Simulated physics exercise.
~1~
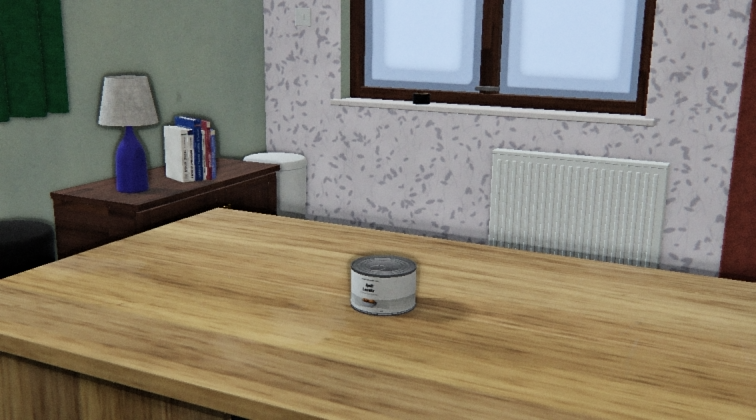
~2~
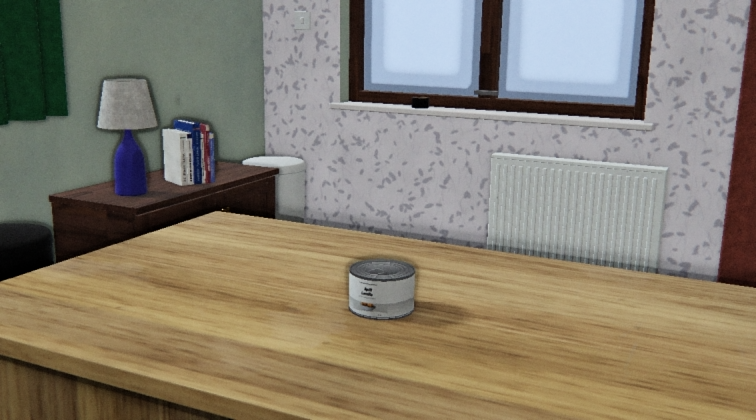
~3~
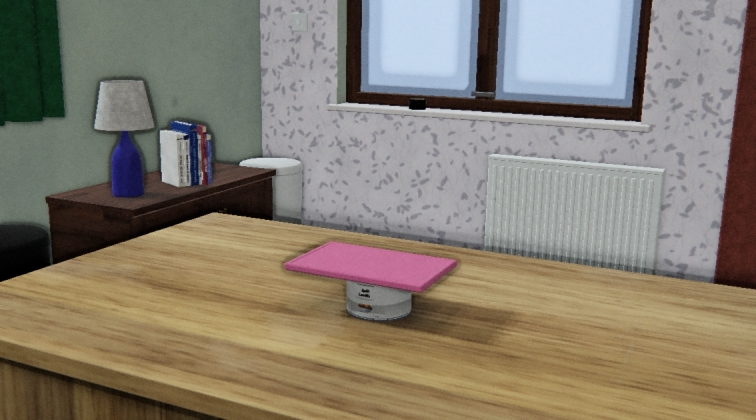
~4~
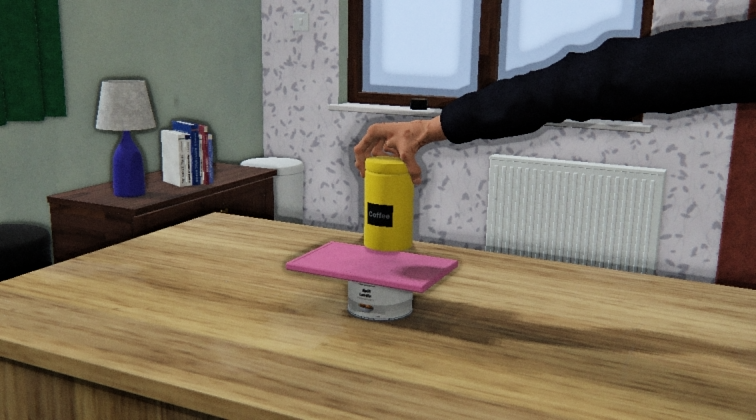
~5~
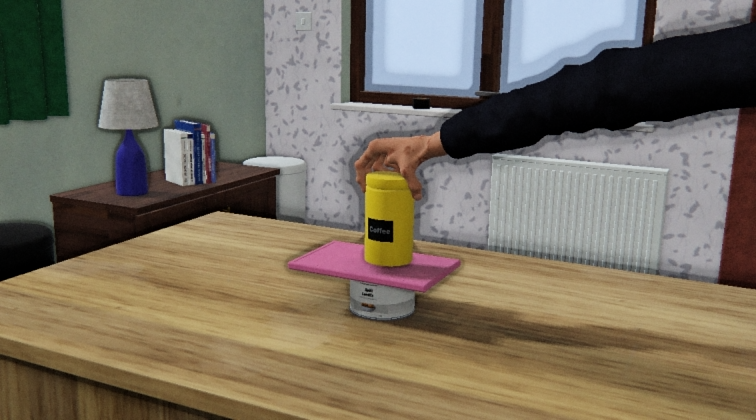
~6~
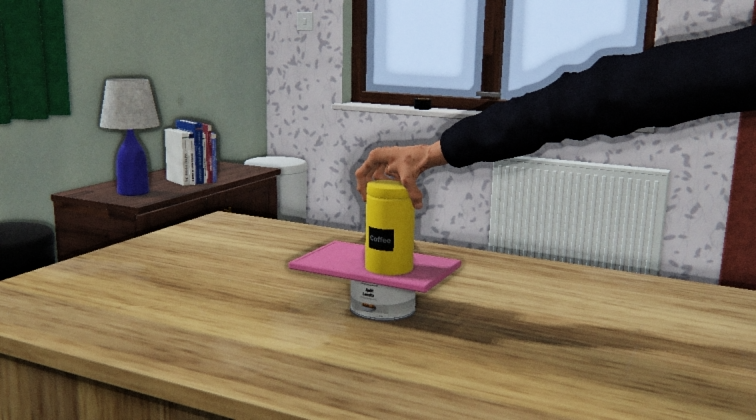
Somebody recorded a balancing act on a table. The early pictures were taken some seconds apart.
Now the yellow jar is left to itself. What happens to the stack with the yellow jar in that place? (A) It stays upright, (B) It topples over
Option A: It stays upright.
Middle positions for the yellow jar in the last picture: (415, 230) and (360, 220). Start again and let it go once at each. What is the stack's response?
Well, the first time it stays put, and the second time it stays put.
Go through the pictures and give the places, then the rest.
In the first picture, the last thing is not in view yet.
In the second picture, the last thing is not in view yet.
In the third picture, the last thing is not in view yet; pink lid (372, 265).
The fourth picture shows still above its spot; yellow jar (389, 203); pink lid (373, 265).
The fifth picture shows still above its spot; yellow jar (389, 218); pink lid (375, 264).
The sixth picture shows in place under the hand; yellow jar (390, 227); pink lid (376, 265).
Then, 0.30 s on from there, no change.
Then, 1.00 s on from there, yellow jar resting near (390, 227).
In the end, all 3 unmoved. At the end, from the last picture's camera, yellow jar near (390, 227). The stack holds.
